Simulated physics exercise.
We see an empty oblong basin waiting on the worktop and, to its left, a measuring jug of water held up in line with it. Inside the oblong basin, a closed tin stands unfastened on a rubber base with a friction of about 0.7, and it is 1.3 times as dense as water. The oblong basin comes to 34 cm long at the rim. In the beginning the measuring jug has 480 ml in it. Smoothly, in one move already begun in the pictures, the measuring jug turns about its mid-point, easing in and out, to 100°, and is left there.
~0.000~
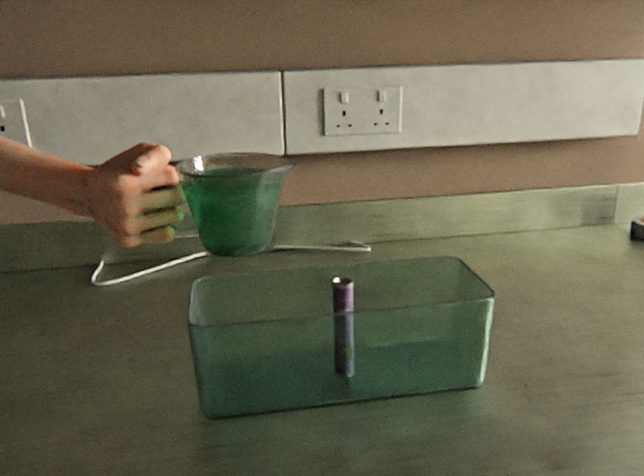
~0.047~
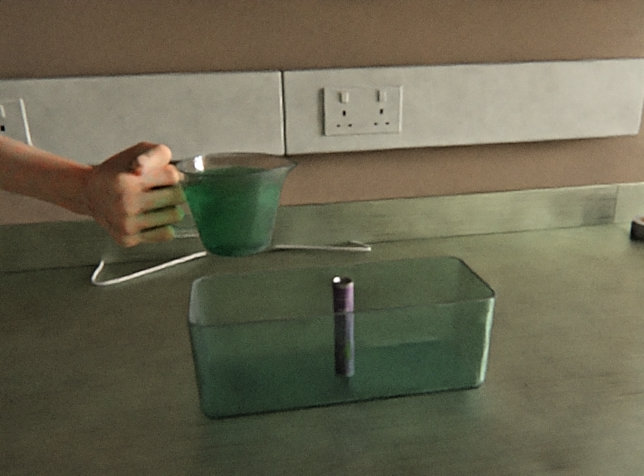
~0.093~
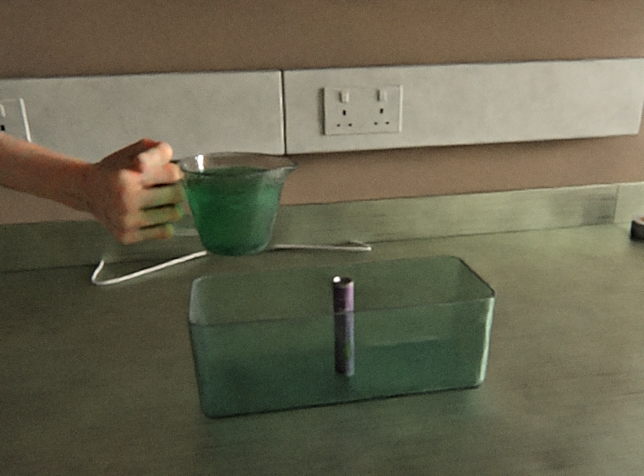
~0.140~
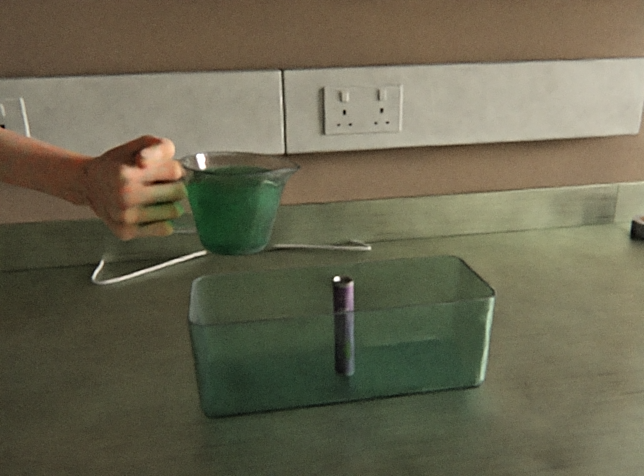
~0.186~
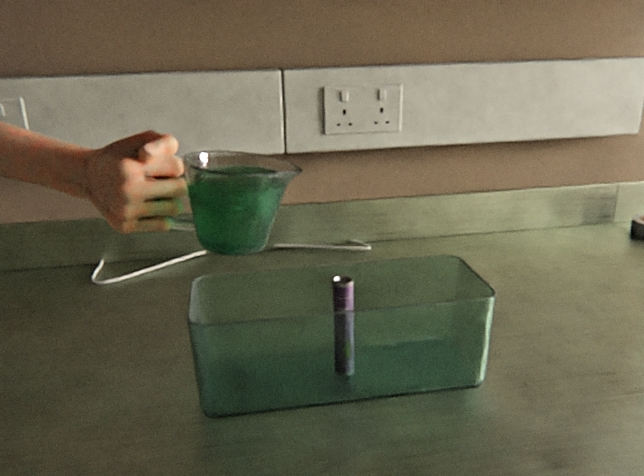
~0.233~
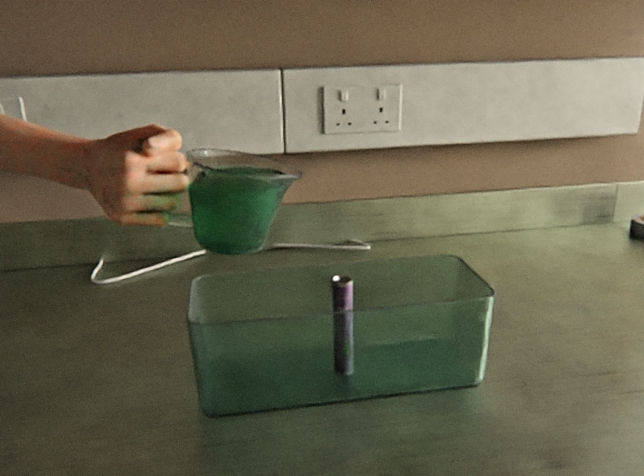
A hand tilts a jug of green liquid slightly rightward above a clear oblong basin.
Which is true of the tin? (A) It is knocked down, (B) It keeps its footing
Option A: It is knocked down.
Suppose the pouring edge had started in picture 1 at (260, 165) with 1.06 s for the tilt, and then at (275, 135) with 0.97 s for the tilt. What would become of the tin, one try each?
Run one: It does not tip. Run two: It tumbles.
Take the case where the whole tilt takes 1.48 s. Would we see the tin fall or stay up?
The tin tumbles.
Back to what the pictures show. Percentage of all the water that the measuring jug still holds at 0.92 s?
Roughly 10 per cent.
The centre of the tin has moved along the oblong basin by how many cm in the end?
Looks like roughly 8.0 cm in total.
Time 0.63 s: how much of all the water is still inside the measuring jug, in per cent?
Around 64 percent.
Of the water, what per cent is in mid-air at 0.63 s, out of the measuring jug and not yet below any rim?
About 22 per cent.
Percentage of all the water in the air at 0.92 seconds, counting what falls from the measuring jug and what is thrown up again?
About 10 % of the total.
Then, 0.63 s in, the tilt is 65° and 64 per cent is still to pour; the tin stands where it began.
Then, 0.92 s in, the tilt is 96° and 11 per cent is still to pour; the tin leans 8°.
Then, 1.23 s in, the tilt is 100° and 0 per cent is still to pour; the tin lies on its side.
Then, 1.56 s in, the tilt is 100° and 0 per cent is still to pour; the tin lies on its side.
Finally, the tin lies on its side.
